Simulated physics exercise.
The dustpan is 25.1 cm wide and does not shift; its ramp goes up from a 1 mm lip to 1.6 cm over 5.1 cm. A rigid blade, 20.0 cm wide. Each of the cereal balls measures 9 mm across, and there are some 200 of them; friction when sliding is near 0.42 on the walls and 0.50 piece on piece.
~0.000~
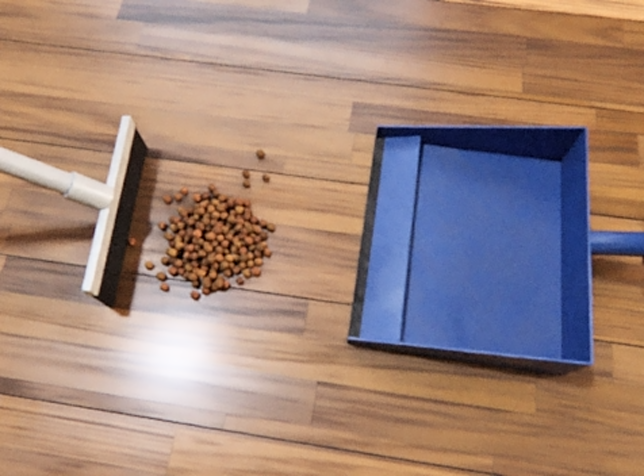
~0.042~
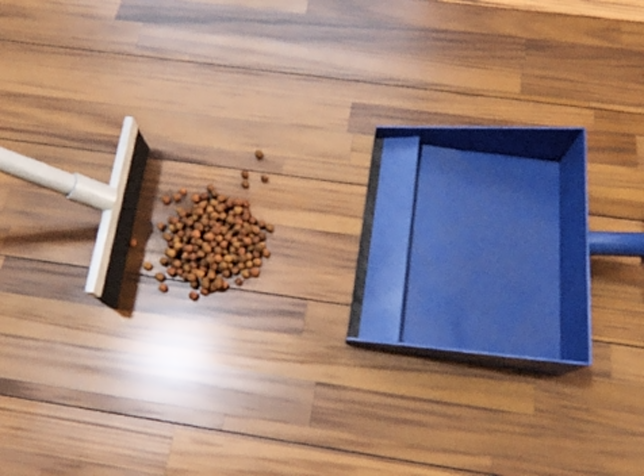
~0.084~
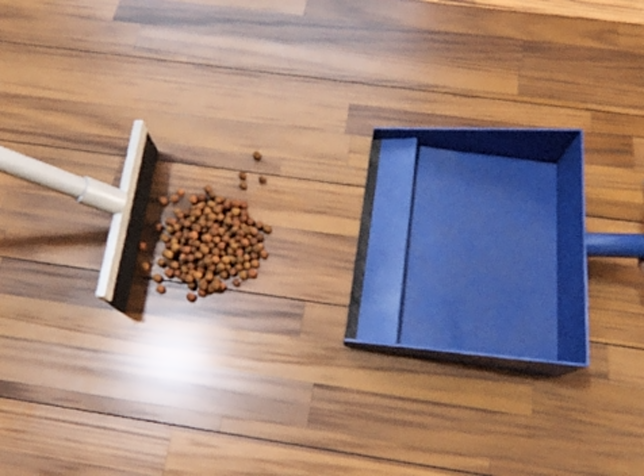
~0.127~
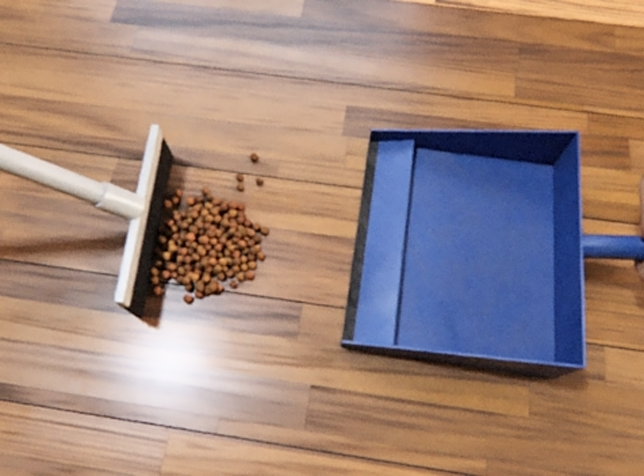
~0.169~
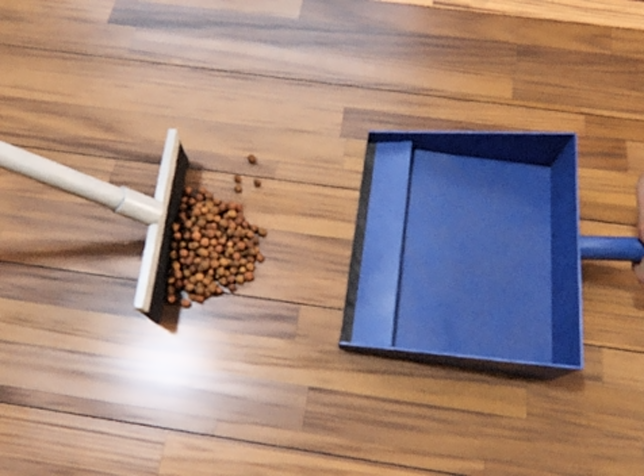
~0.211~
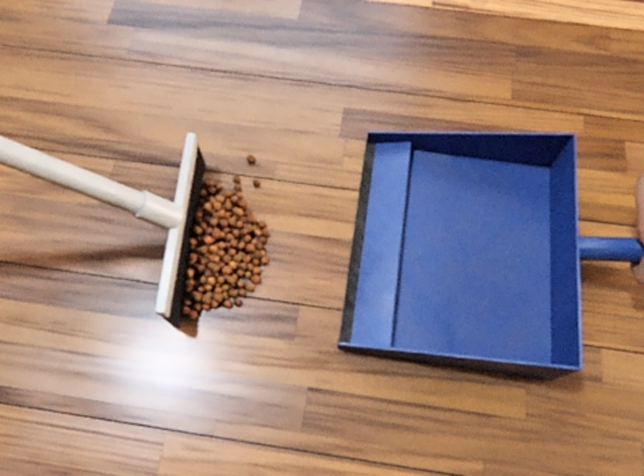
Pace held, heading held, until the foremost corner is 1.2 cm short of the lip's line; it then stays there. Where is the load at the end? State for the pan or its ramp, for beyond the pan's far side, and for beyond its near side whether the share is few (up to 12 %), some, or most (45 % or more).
Pan: Most, far side: Few, near side: Few.
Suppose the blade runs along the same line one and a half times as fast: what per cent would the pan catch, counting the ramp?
I'd put it at close to 55 per cent.
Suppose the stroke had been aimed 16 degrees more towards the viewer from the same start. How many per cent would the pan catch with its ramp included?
I'd put it at close to 30 percent.
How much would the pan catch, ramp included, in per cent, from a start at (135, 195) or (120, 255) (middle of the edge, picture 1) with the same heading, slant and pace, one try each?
Roughly 50 % and 45 %.
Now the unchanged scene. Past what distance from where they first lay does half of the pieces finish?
That distance is close to 18 cm.
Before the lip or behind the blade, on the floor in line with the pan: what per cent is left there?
Roughly 45 percent.
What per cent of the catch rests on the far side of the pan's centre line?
About 20 %.
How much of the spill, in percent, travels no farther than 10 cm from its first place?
I'd estimate roughly 0 per cent.
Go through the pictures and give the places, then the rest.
Blade from (92, 290) to (130, 125), moved 0.0 cm, 0 of the pieces shifted so far; middle of the pieces at (209, 237); pan at (479, 248), in the first picture.
Blade from (95, 292) to (132, 126), moved 0.5 cm, 0 of the pieces shifted so far; middle of the pieces at (207, 237), in the second picture.
Blade from (105, 296) to (142, 129), moved 1.9 cm, 1 of the pieces shifted so far; middle of the pieces at (205, 239), in the third picture.
Blade from (123, 301) to (158, 134), moved 4.0 cm, 5 of the pieces shifted so far; middle of the pieces at (202, 240), in the fourth picture.
Blade from (143, 307) to (174, 138), moved 6.3 cm, 116 of the pieces shifted so far; middle of the pieces at (213, 242), in the fifth picture.
Blade from (163, 312) to (193, 142), moved 8.5 cm, 200 of the pieces shifted so far; middle of the pieces at (224, 246); pan at (469, 254). Its pace works out near 0.53 m/s, heading 2 degrees towards the viewer's side, in the sixth picture.
After 0.37 s, middle of the blade 10 cm from the lip; 0 % over the lip, far side 0 %, near side 0 %.
Then, at 0.48 s, middle of the blade 4 cm from the lip; 15 % over the lip, far side 0 %, near side 5 %.
After 0.72 s, middle of the blade 2 cm from the lip; 50 % over the lip, far side 0 %, near side 5 %.
At rest (1.1 s), pan 50 %, far side 0 %, near side 5 %, in front of the lip or behind the blade 45 %.
